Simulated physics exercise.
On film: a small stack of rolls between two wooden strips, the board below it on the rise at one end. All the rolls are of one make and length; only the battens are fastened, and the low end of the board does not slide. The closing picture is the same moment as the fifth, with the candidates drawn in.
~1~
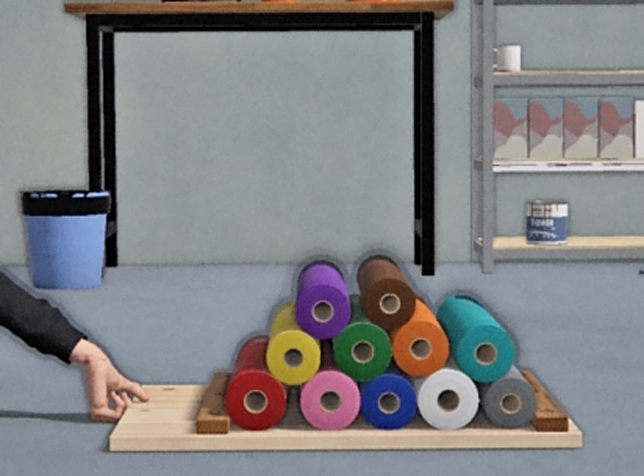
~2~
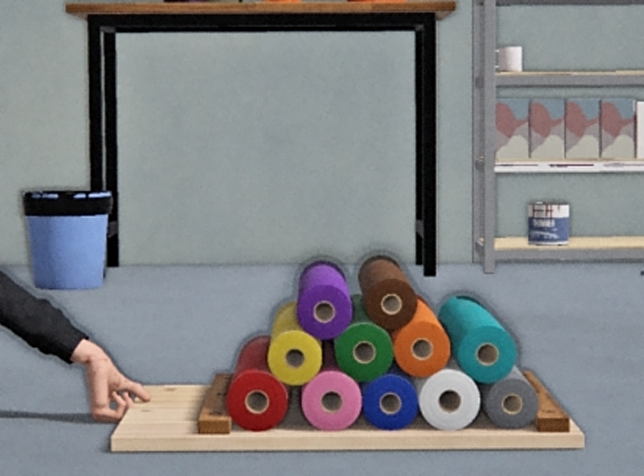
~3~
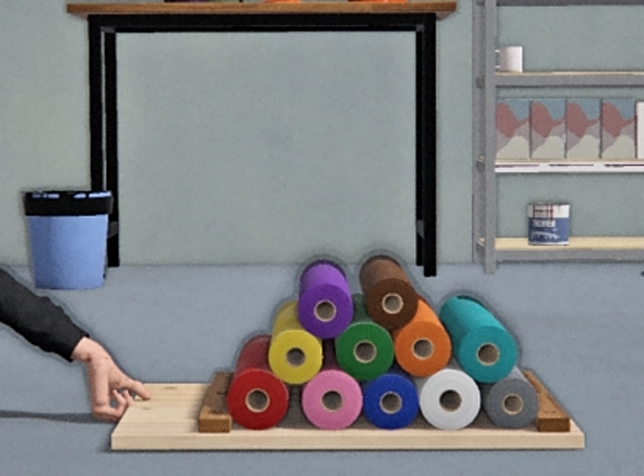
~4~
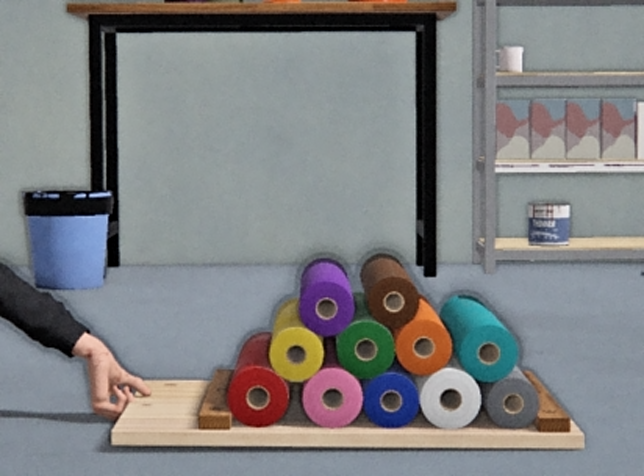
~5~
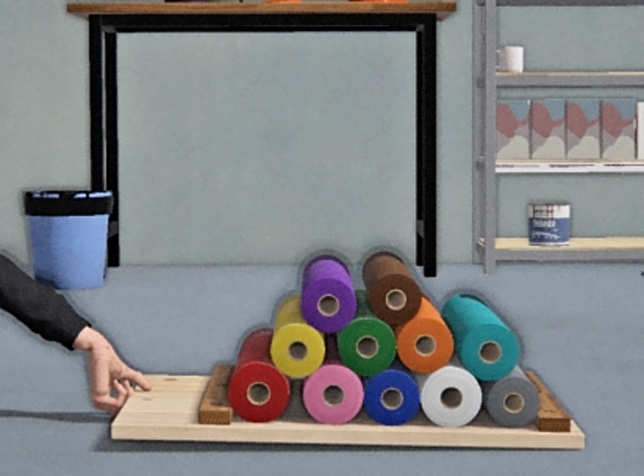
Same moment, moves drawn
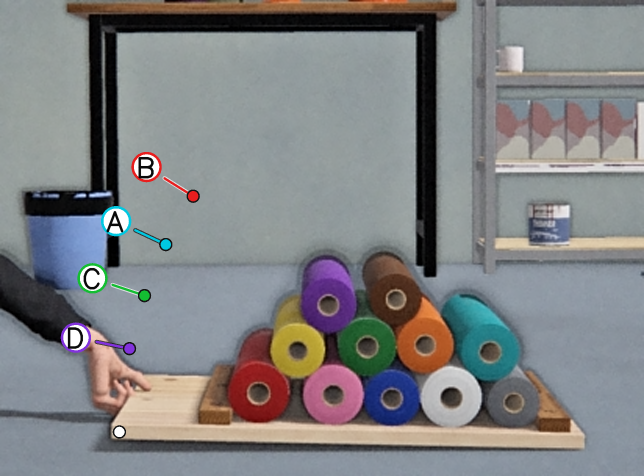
A hand slightly lifts the left end of a board holding a stack of colourful rolls.
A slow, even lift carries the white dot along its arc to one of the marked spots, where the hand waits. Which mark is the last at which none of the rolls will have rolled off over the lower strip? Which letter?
Mark C is as high as it can go.
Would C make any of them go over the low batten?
No, at C.
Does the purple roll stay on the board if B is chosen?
No, with B.
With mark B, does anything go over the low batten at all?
At B: Yes.
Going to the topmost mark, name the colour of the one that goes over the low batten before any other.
The turquoise one.
On the marked copy, A at (166, 244); B at (193, 196); C at (145, 296); D at (130, 348); the white dot at (119, 432).
With C. Early on, board at 14°.
Further on, board at 19°.
At the end, board at 19°, none over the low batten.
As for the rest, A five over the low batten; B six over the low batten; D none over the low batten.
